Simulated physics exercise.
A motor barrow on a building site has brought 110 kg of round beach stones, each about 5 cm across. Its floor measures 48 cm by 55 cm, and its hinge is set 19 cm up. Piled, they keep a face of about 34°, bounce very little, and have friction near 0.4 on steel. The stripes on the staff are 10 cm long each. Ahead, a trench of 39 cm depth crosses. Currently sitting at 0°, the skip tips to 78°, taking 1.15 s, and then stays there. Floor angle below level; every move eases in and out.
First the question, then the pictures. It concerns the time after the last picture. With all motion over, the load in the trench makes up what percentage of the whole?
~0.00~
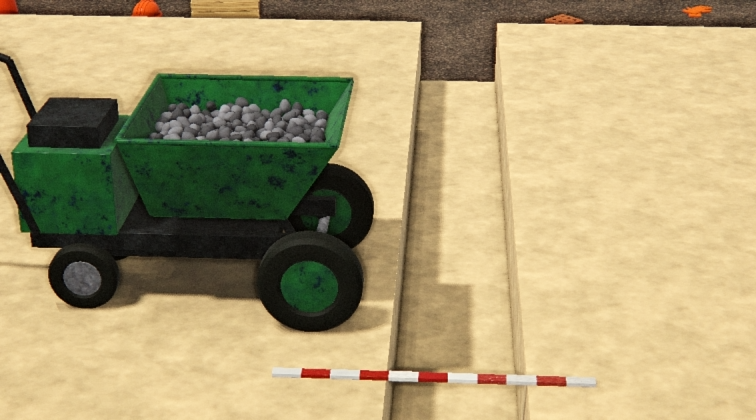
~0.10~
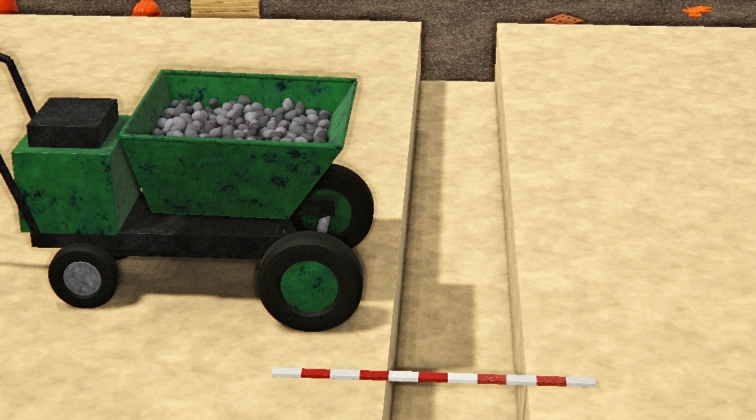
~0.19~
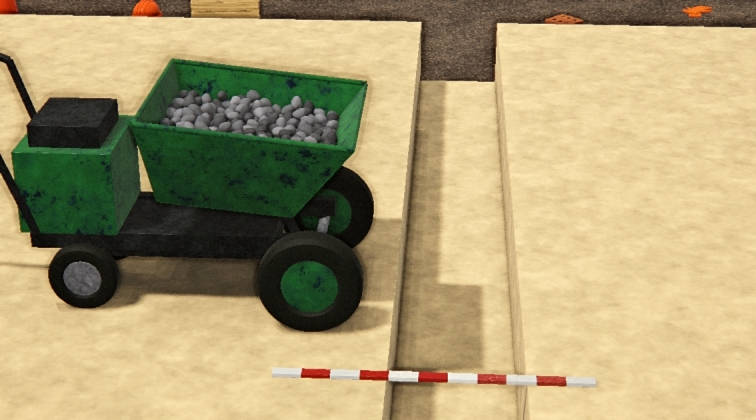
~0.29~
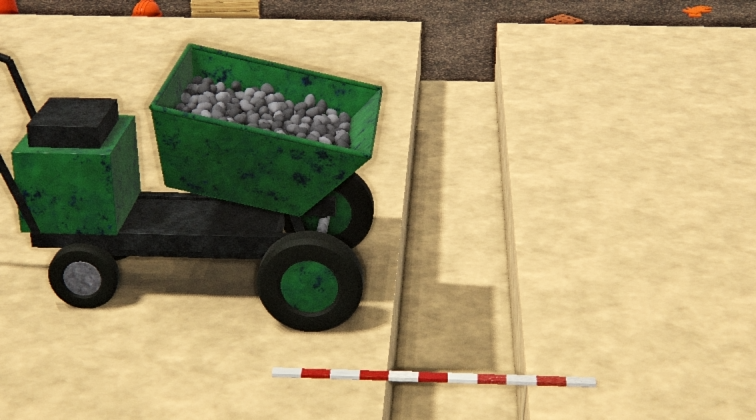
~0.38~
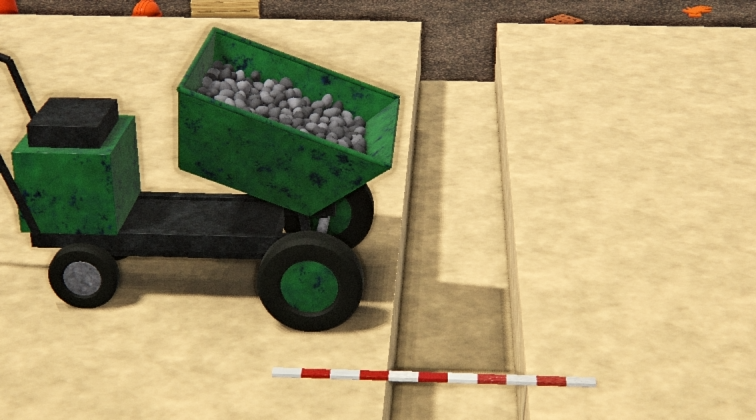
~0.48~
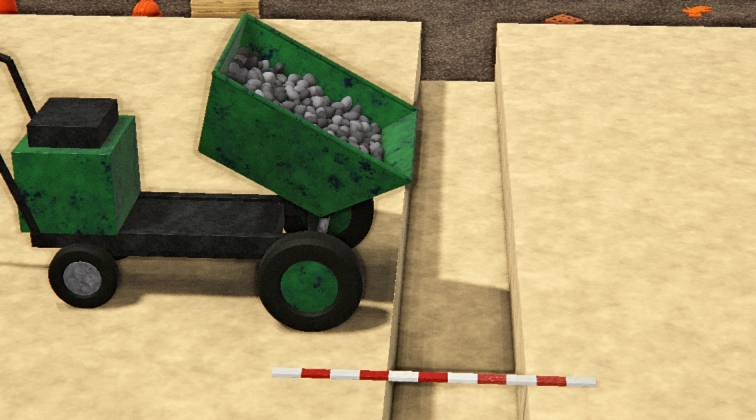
It makes up about 53 percent of the whole load.
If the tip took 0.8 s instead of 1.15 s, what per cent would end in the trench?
About 45 percent, I'd say.
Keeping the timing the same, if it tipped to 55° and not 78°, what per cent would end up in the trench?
It comes out at about 30 percent.
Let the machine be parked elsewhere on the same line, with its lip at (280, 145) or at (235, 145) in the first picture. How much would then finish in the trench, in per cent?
From the first place around 100 per cent, from the other around 100.
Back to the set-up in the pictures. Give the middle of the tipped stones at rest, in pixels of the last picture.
I'd point somewhere around (511, 358).
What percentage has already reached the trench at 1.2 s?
Close to 25 per cent at that time.
After 0.9 s the floor is at 66°; 100 % in the skip; the foremost stones are at (457, 223).
After 1.2 s the floor is at 78°; 45 % in the skip, 26 % in the trench, 29 % past the trench; the foremost stones are at (619, 299).
After 1.6 s the floor is at 78°; 12 % in the skip, 41 % in the trench, 46 % past the trench; the foremost stones are at (755, 299).
After 3.5 s the floor is at 78°; 0 % in the skip, 53 % in the trench, 47 % past the trench; the foremost stones are past the picture's edge.
